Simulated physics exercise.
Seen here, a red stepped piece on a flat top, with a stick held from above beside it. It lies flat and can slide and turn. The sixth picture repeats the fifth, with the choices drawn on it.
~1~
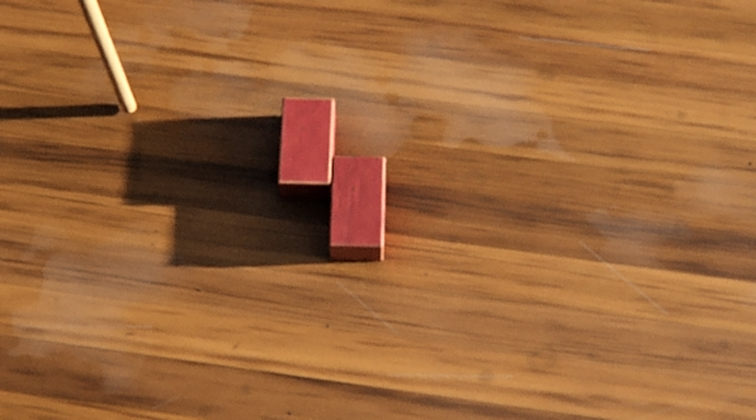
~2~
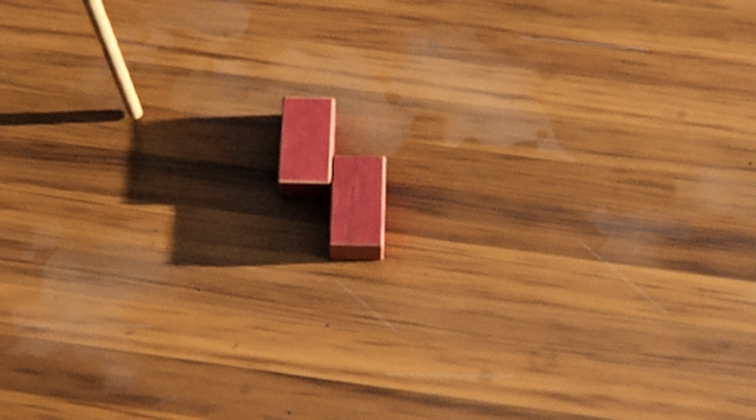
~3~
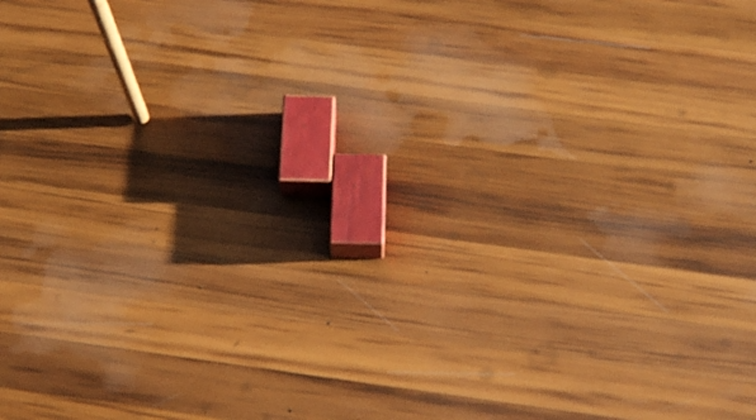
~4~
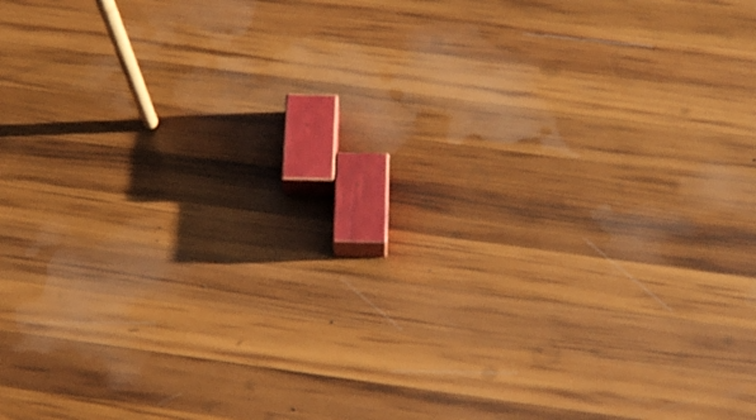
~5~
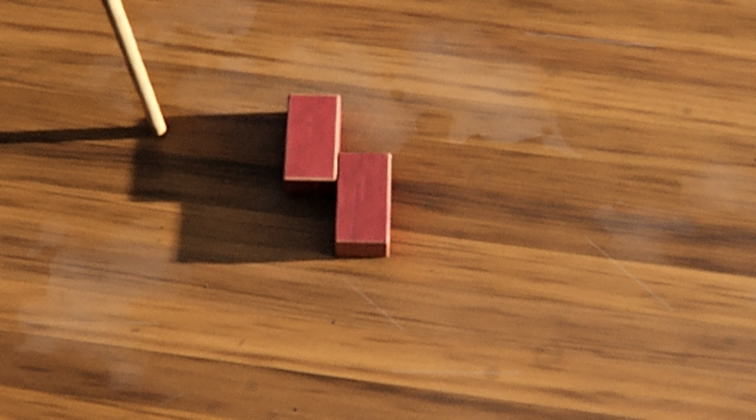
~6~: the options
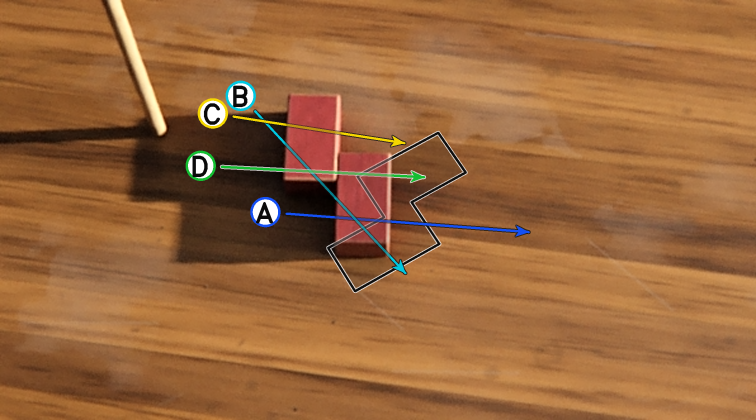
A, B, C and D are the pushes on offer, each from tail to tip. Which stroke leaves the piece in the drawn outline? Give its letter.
Stroke C.
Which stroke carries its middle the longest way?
D.
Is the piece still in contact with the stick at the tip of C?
Yes.
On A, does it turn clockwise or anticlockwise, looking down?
Anticlockwise.
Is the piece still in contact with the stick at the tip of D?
Yes.
On the marked copy, A from (286, 214) to (529, 232); B from (255, 111) to (405, 273); C from (234, 117) to (404, 143); D from (222, 167) to (424, 177).
With C. Early on, foot of the stick (295, 127), piece (322, 135).
Further on, foot of the stick (356, 137), piece (375, 146).
At the end, foot of the stick (404, 144), piece (412, 157); it fills the outline.
As for the rest, A leaves the piece out of the outline, at (354, 164); B leaves the piece out of the outline, at (403, 186); D leaves the piece out of the outline, at (468, 163).
